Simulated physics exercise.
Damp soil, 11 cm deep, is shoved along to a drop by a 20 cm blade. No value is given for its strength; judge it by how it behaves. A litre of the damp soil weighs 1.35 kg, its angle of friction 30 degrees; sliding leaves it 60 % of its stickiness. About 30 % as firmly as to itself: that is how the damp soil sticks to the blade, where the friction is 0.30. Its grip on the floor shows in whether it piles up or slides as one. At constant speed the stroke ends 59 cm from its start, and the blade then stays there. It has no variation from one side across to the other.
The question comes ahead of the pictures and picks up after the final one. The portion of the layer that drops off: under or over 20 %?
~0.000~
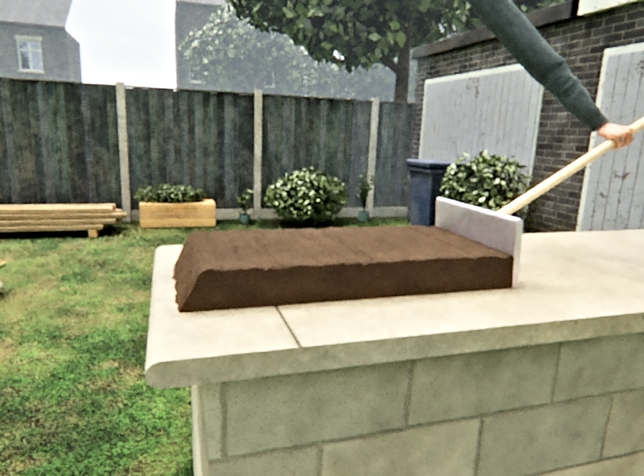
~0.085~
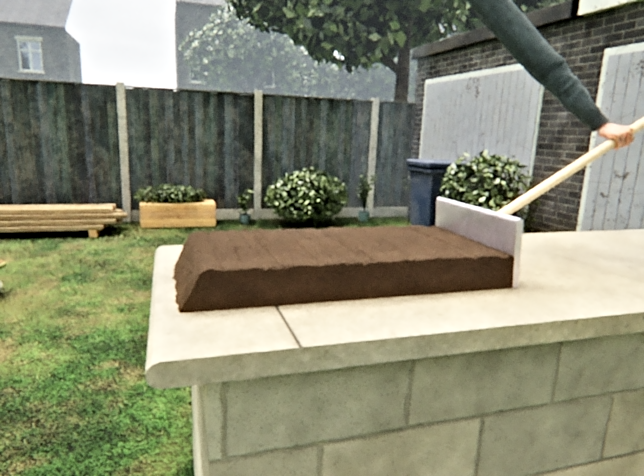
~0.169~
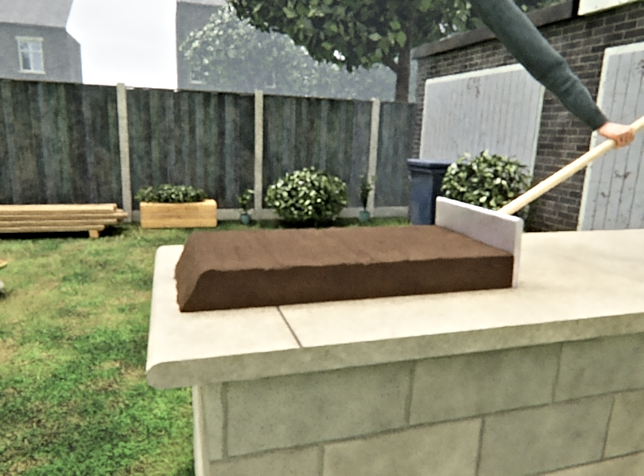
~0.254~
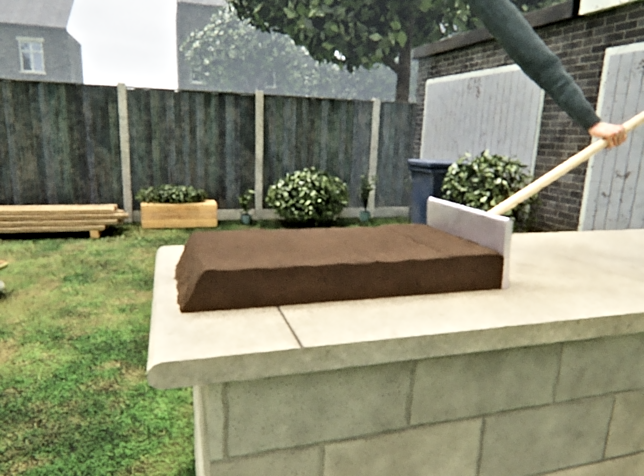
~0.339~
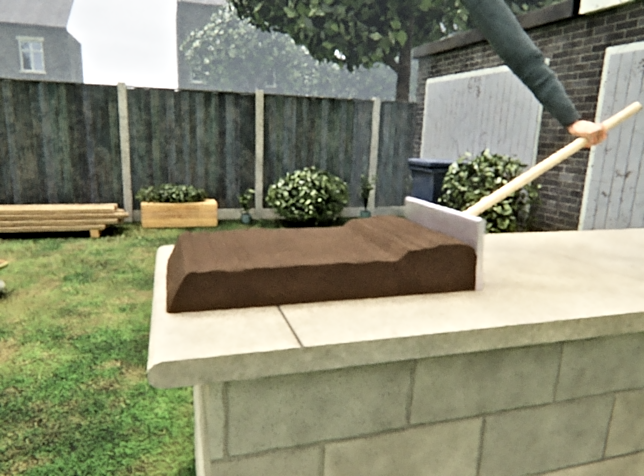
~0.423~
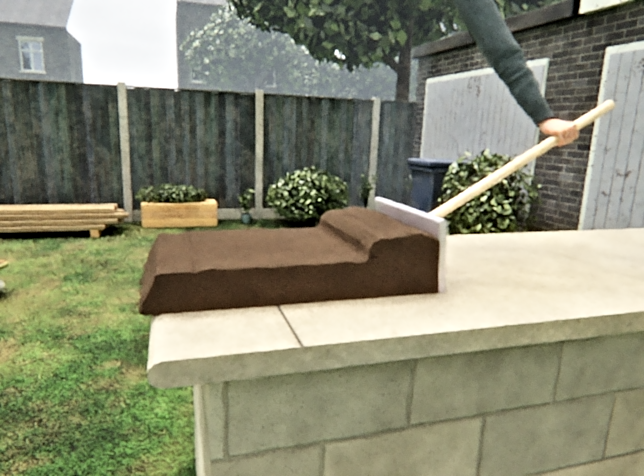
Prediction: It exceeds 20 %.
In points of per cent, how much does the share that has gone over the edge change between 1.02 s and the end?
Roughly 0 per cent.
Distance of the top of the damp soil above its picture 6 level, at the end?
The gap comes to some 0 centimetres.
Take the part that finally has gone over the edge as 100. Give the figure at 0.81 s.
Looks like roughly 70 %, give or take.
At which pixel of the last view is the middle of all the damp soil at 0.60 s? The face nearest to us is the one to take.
That point lands roughly at (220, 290).
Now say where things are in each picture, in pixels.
The first picture shows foot of the blade at (512, 288), not yet moved; foremost bit of the damp soil at (183, 309), piled 10 cm high.
The second picture shows foot of the blade at (513, 288), not yet moved; foremost bit of the damp soil at (183, 309), piled 10 cm high.
The third picture shows foot of the blade at (512, 288), moved 3 mm; foremost bit of the damp soil at (184, 309), piled 10 cm high.
The fourth picture shows foot of the blade at (502, 289), moved 4.3 cm; foremost bit of the damp soil at (184, 310), piled 11 cm high.
The fifth picture shows foot of the blade at (475, 291), moved 14 cm; foremost bit of the damp soil at (169, 310), piled 15 cm high.
The sixth picture shows foot of the blade at (438, 293), moved 26 cm; foremost bit of the damp soil at (139, 313), piled 18 cm high.
After 0.60 s, 0 % has gone over the edge.
After 0.81 s, 24 % has gone over the edge.
After 1.02 s, 37 % has gone over the edge.
After 1.23 s, 37 % has gone over the edge.
After 2.18 s, 37 % has gone over the edge.
